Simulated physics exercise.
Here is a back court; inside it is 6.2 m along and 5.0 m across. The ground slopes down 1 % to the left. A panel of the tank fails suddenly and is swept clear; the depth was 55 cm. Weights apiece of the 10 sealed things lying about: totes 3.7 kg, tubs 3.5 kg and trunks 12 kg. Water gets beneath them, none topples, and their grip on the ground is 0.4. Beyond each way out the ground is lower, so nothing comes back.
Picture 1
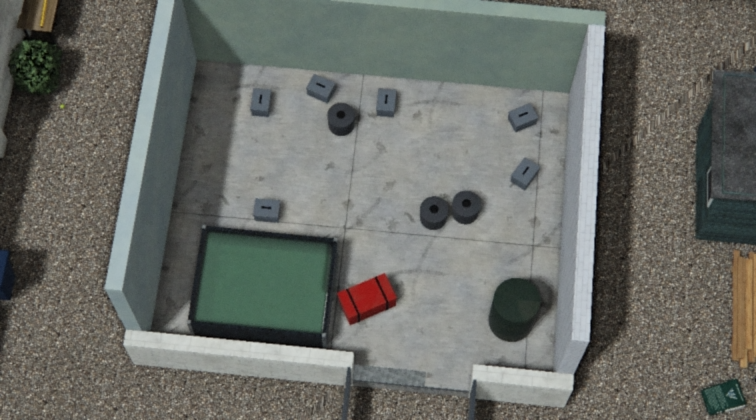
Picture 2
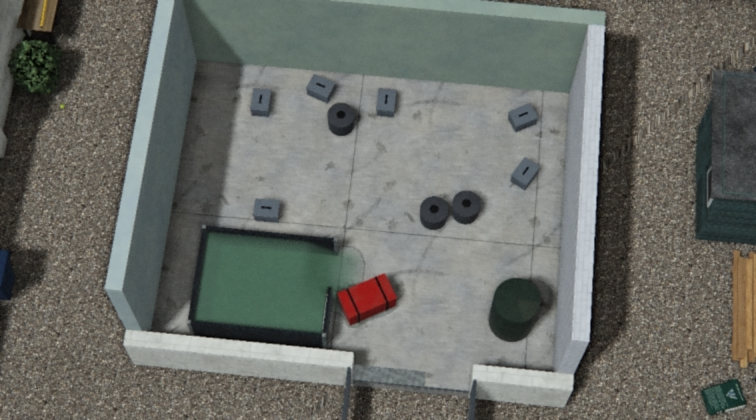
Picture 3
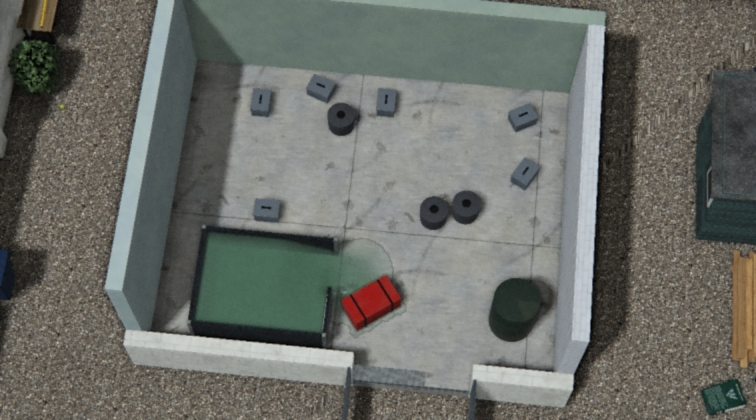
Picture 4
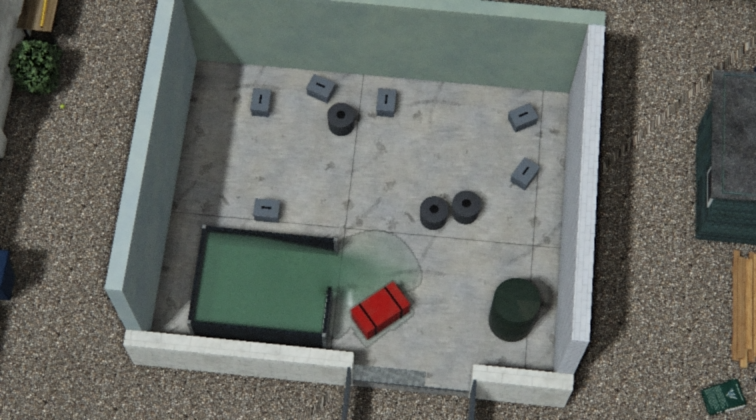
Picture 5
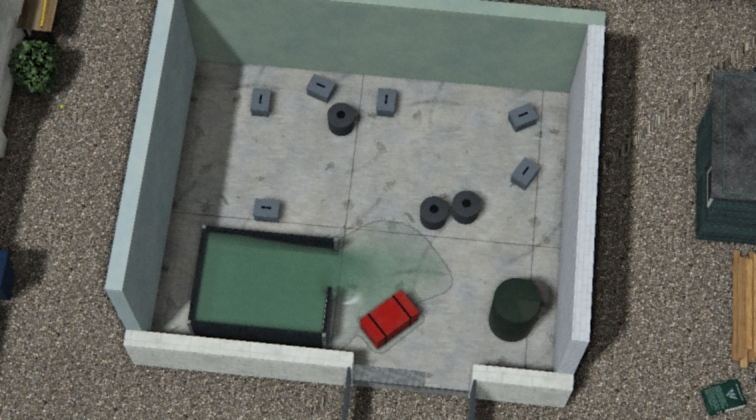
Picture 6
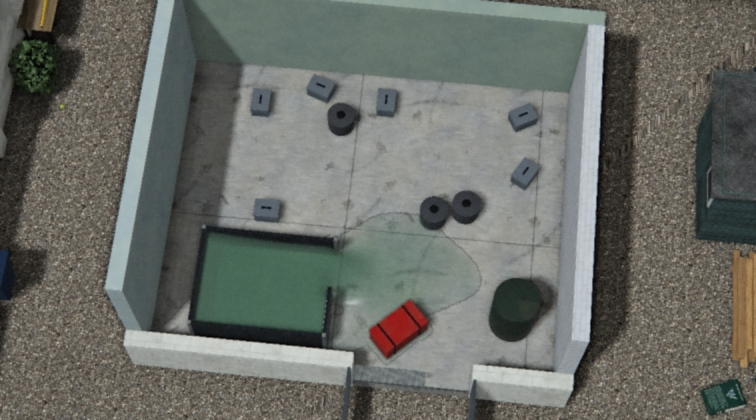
Water poured out through the right side of a green tank and spread across the walled yard's floor, and the red trunk beside it slid down and to the right while everything else stayed put.
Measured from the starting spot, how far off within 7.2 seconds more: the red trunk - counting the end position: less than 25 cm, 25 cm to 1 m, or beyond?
The red trunk ends far away.
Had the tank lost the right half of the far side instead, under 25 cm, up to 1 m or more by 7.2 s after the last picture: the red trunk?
In that case the red trunk holds its place.
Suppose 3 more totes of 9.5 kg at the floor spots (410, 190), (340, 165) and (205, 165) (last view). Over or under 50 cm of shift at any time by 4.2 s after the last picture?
In that order: Under, less, short of it.
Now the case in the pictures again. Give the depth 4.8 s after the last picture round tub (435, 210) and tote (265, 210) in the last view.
Roughly 4 and 0 cm.
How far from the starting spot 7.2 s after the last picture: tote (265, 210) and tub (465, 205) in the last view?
In that order: 20 cm, 300 cm.
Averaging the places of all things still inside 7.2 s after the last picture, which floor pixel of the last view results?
Near (261, 155).
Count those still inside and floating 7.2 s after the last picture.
5 of them.
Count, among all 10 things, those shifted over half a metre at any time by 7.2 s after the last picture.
9 of them.
Then, 0.9 s after the last picture the red trunk is near (440, 380), 1.7 m from its start, aground; 0 of 10 are out; 1 afloat.
Then, 2.8 s after the last picture the red trunk is near (441, 381), 1.8 m from its start, aground; 0 of 10 are out; 4 afloat.
Then, 4.8 s after the last picture the red trunk has gone out; 1 of 10 are out; 5 afloat.
Then, 7.2 s after the last picture the red trunk has gone out; 1 of 10 are out; 5 afloat.
